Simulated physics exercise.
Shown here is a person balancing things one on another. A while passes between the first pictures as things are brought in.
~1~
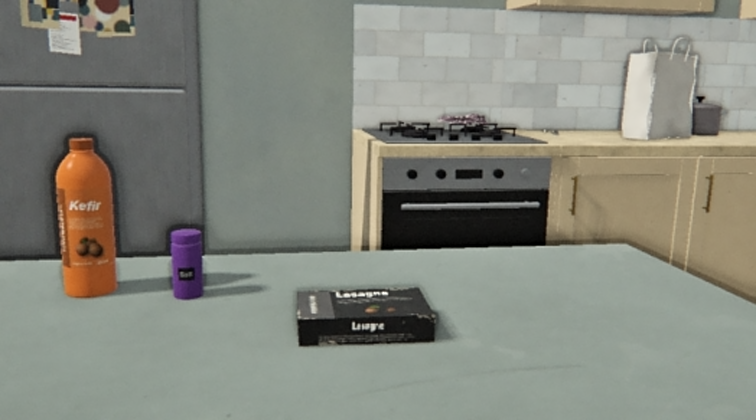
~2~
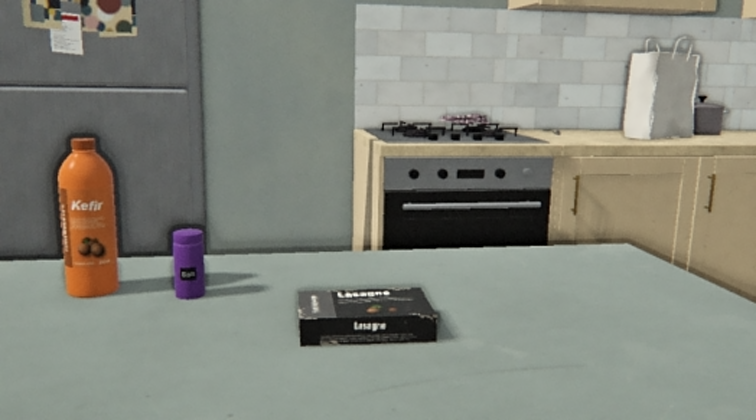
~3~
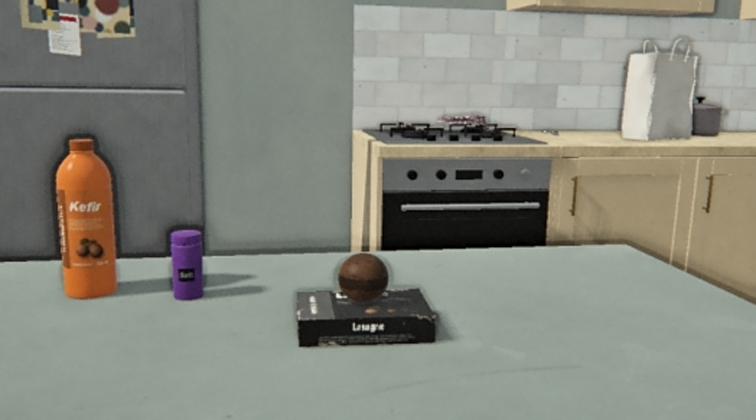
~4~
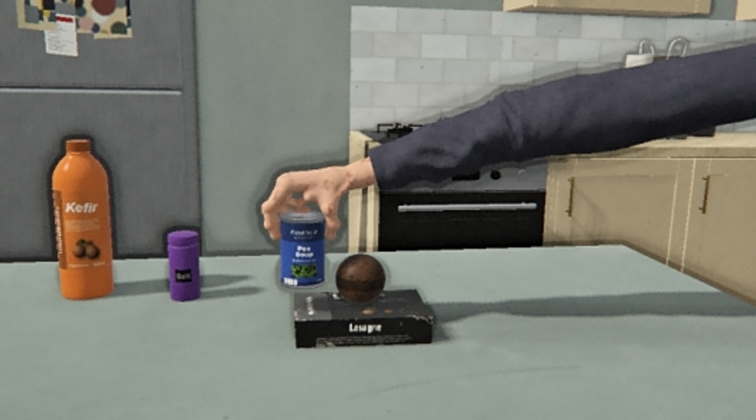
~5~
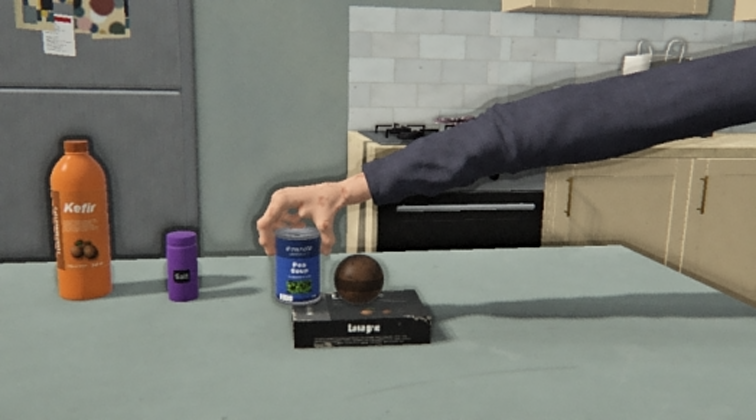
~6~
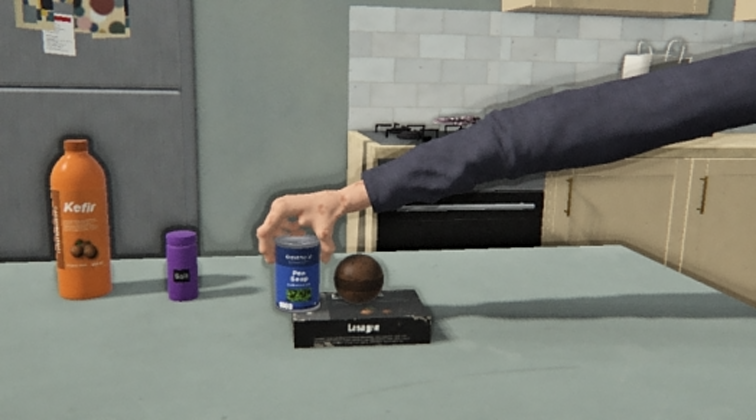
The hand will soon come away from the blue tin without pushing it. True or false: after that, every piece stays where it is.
True.
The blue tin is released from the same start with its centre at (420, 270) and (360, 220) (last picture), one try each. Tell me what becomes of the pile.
Well, the first time it stays steady, and the second time it falls over.
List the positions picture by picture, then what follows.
The last thing is not in view yet, in the first picture.
The last thing is not in view yet; black packet (364, 315), in the second picture.
The last thing is not in view yet; brown ball (363, 278), in the third picture.
Coming down; blue tin (303, 249); black packet (360, 317), in the fourth picture.
Coming down; blue tin (298, 265); brown ball (359, 279), in the fifth picture.
Set down, still held; blue tin (298, 273); black packet (358, 317), in the sixth picture.
Then, 0.20 s past the last view, nothing moves.
Then, 0.60 s past the last view, blue tin resting near (298, 273).
Finally, all 5 still in place. Final places as the last picture's camera would see them, blue tin near (298, 273). The pile stays up.
